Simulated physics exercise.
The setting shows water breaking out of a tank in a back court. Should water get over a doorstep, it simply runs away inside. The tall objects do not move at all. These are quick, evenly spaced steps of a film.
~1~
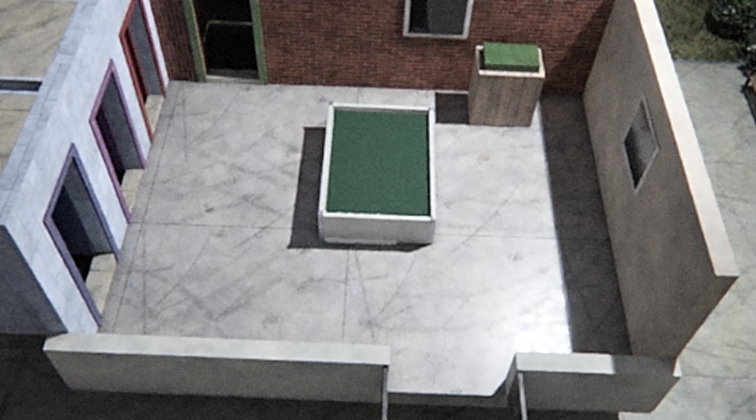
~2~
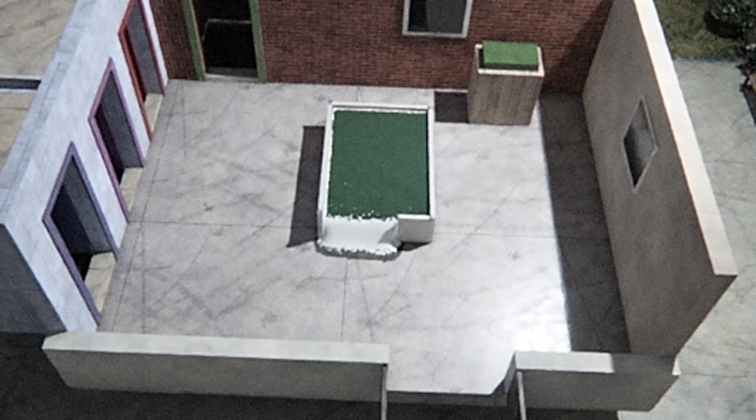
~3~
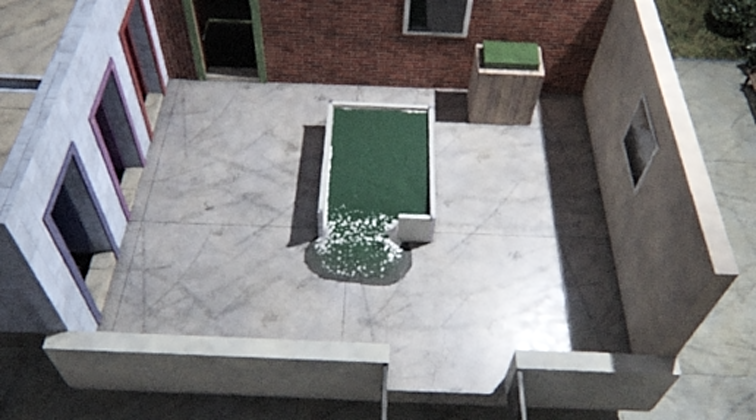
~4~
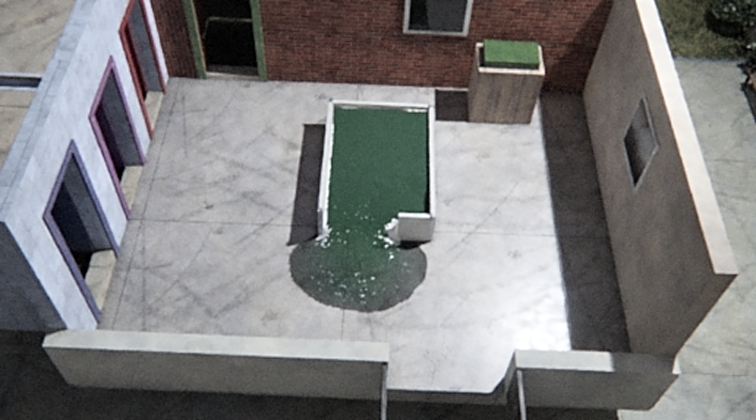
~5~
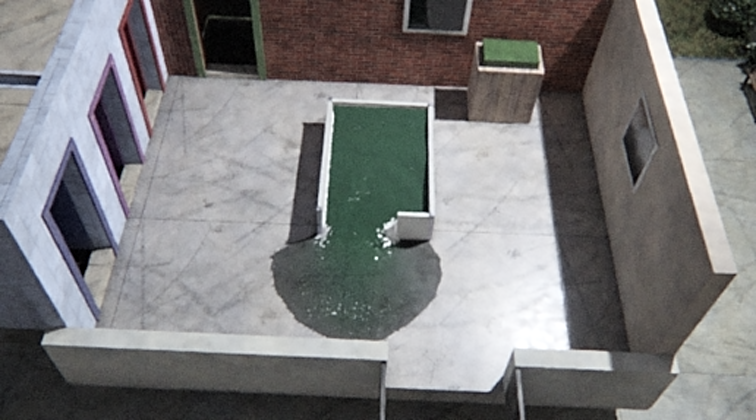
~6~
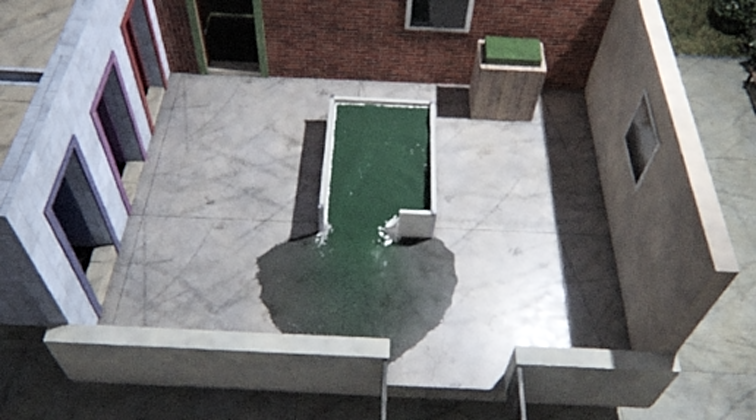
Green-looking water bursts through the near end of a white-walled open tank in a walled court, scattering white flecks and spreading across the pale floor in a widening dark pool that passes behind the low front wall.
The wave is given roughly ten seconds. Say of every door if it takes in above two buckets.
I expect the red door to let through an acceptable amount; I expect the purple door to let through an acceptable amount; I expect the green door to let through an acceptable amount; I expect the blue door to let through an acceptable amount.
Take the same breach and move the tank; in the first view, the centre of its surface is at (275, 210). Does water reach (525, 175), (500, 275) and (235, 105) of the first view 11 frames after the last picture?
Well, in the order you listed them, they'd be unreached, unreached and unreached.
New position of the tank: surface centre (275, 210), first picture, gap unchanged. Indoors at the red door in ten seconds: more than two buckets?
Checking them one by one, the red door crosses the line.
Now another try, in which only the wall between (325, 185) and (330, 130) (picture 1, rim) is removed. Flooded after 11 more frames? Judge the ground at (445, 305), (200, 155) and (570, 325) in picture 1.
Spot one ends up untouched by the spill, spot two deluged, spot three untouched by the spill.
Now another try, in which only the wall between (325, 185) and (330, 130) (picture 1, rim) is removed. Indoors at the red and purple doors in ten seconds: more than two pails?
Taking them in turn, red ends up above and purple ends up above.
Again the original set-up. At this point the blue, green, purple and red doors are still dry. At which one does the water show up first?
It's the blue-painted one.
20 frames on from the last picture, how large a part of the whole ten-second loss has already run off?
Some 50 per cent.
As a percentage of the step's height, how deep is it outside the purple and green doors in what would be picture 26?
Roughly 70 per cent, then 0 per cent.
A moment on, water covers 20 % of the floor; the red door not reached, the purple door not reached, the green door not reached, the blue door not reached.
Next, water covers 20 % of the floor; the red door not reached, the purple door not reached, the green door not reached, the blue door not reached.
Then, water covers 30 % of the floor; the red door not reached, the purple door wet at the sill, nothing in, the green door not reached, the blue door wet at the sill, nothing in.
Later, water covers 55 % of the floor; the red door wet at the sill, nothing in, the purple door wet at the sill, nothing in, the green door wet at the sill, nothing in, the blue door wet at the sill, nothing in.
In the end, water covers 75 % of the floor; the red door under two buckets in, the purple door under two buckets in, the green door wet at the sill, nothing in, the blue door wet at the sill, nothing in.
